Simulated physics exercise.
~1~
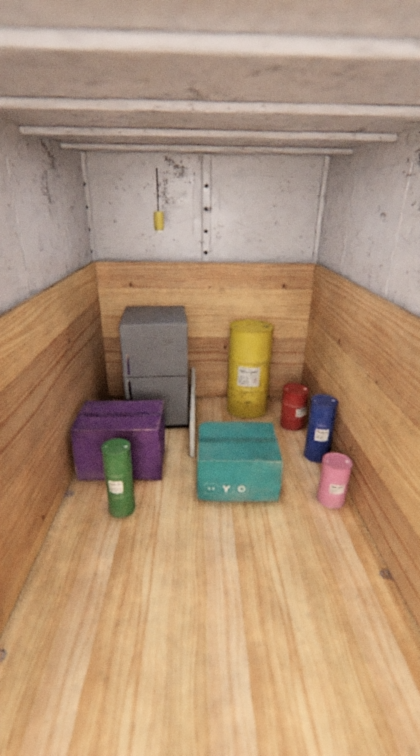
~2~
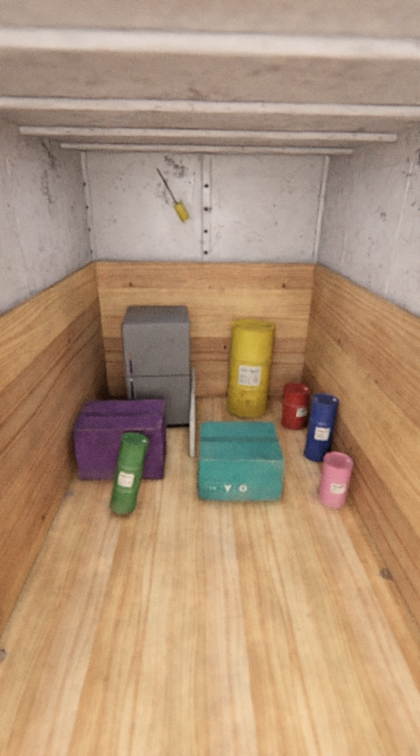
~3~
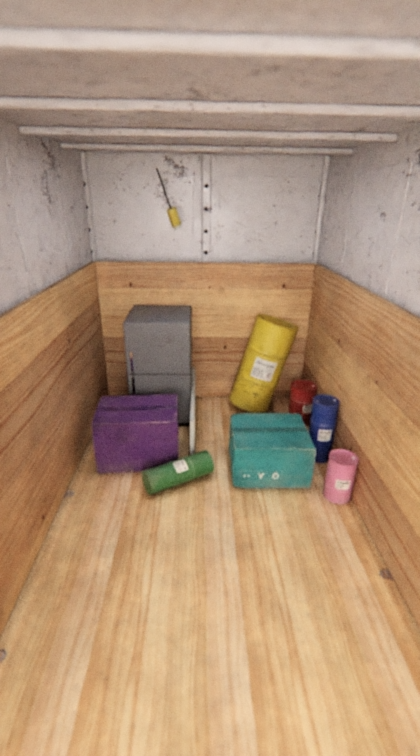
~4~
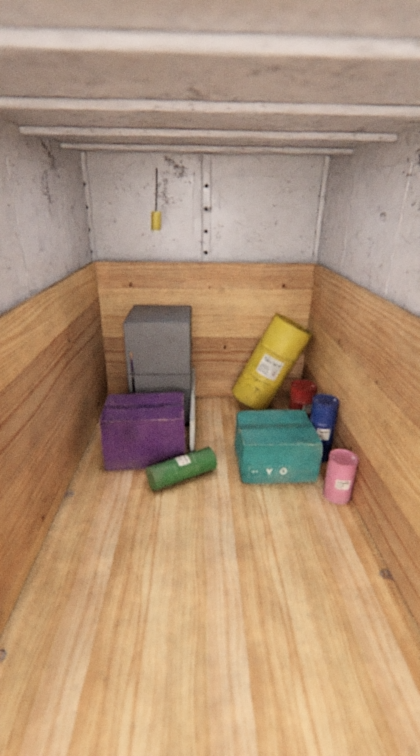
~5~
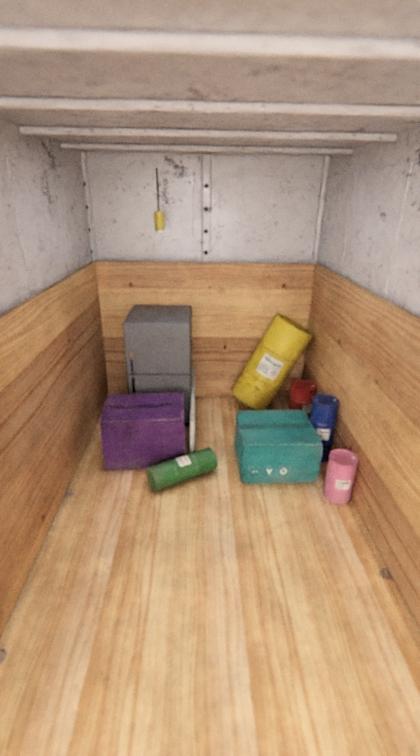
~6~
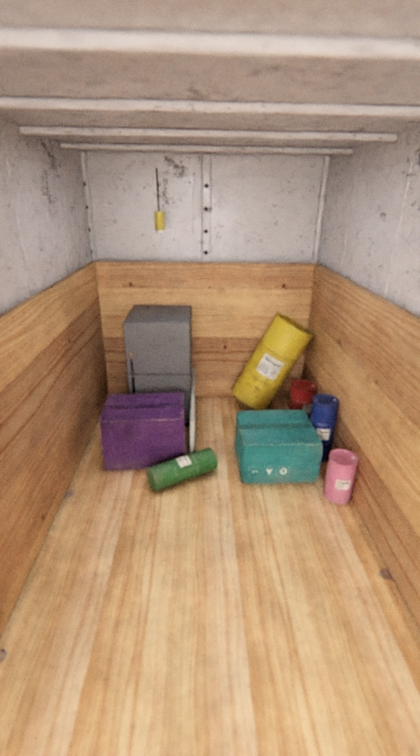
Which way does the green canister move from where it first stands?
The green canister moves to the right as it tips over, and it ends up lying on its side.
The green canister in the back of the van tipped over and ended up lying on its side to the right, while the purple and turquoise boxes slid right and the yellow drum tilted right, staying at a lean as everything settled.
